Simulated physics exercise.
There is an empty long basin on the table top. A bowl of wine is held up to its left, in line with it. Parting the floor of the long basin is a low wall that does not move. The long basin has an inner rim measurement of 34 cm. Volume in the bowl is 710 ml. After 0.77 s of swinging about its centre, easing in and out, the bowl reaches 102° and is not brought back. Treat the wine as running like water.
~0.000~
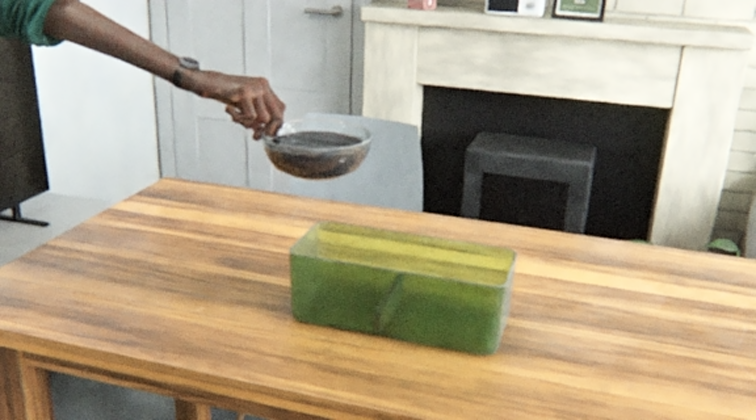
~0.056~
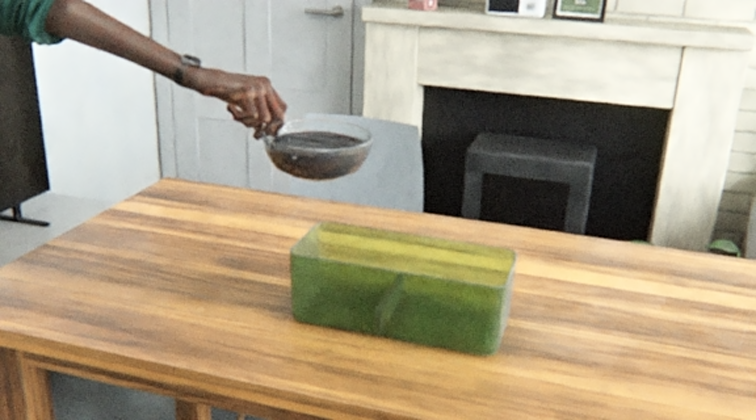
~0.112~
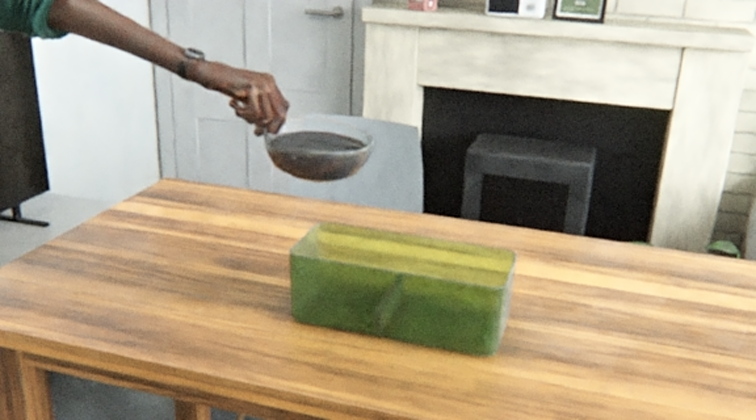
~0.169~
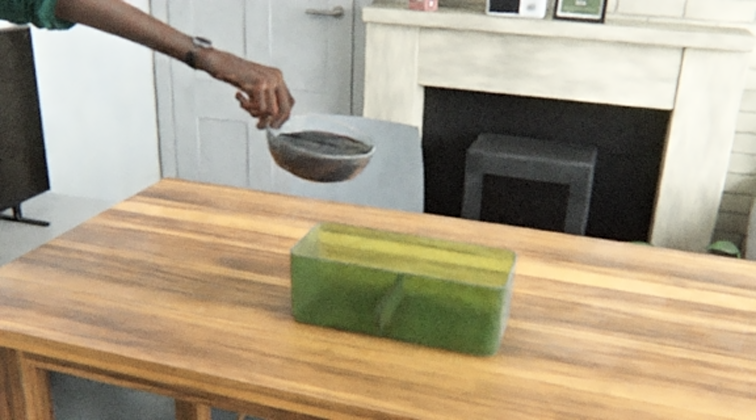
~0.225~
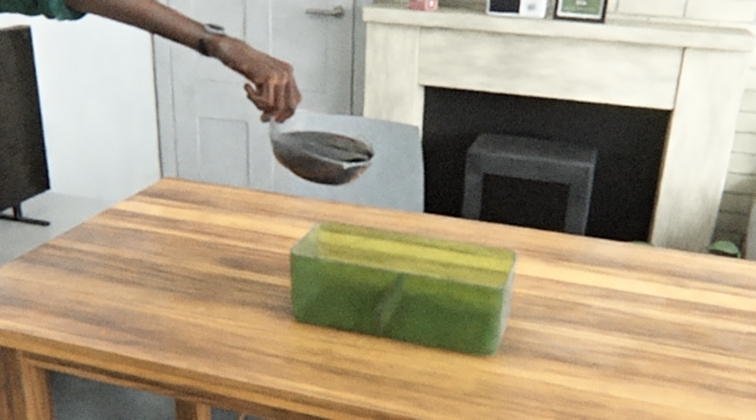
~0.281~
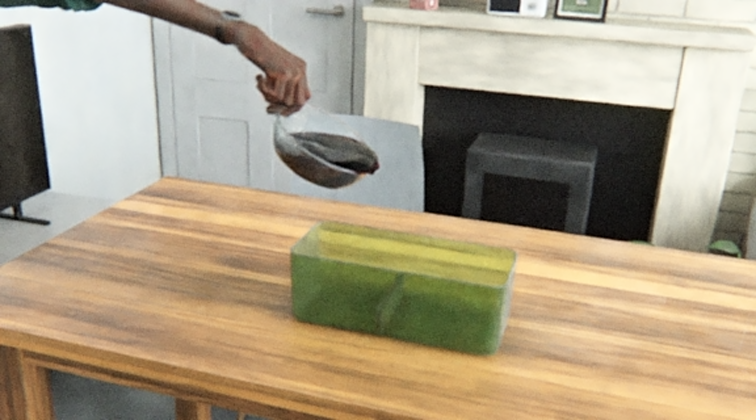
A long, clear green basin sits empty on a striped wooden table, seen from slightly above in a room with a pale fireplace and a grey door behind. From the left, a dark-skinned hand with a wristwatch and green sleeve holds a clear glass bowl of dark liquid above the table. The hand slowly tilts the bowl rightward, the liquid shifting to its lowered rim, while the camera stays still.
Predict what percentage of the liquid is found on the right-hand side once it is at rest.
About 59 % is on the right.
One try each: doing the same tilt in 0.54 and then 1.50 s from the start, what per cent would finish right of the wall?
Respectively about 50 and 70 percent.
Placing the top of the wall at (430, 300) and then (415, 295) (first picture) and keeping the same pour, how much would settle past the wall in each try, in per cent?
Around 10 and 15 percent, in that order.
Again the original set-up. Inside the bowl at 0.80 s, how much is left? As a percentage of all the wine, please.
I'd estimate some 0 per cent.
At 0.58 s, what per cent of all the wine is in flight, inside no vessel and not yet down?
Around 36 in a hundred.
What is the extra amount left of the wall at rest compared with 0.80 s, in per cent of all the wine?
About 2 percent, give or take.
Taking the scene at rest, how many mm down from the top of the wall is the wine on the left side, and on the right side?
Roughly 26 mm on the left side and roughly 24 mm on the right.
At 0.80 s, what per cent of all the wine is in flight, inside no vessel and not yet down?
About 3 % of the total.
After 0.58 s the tilt is 87° and 11 per cent is still to pour, 9 is left of the wall and 45 right of it.
After 0.80 s the tilt is 102° and 0 per cent is still to pour, 38 is left of the wall and 59 right of it.
After 1.02 s the tilt is 102° and 0 per cent is still to pour, 40 is left of the wall and 59 right of it.
After 1.27 s the tilt is 102° and 0 per cent is still to pour, 40 is left of the wall and 59 right of it.
In the end 40 per cent lies left of the wall, 59 right of it and 1 outside.
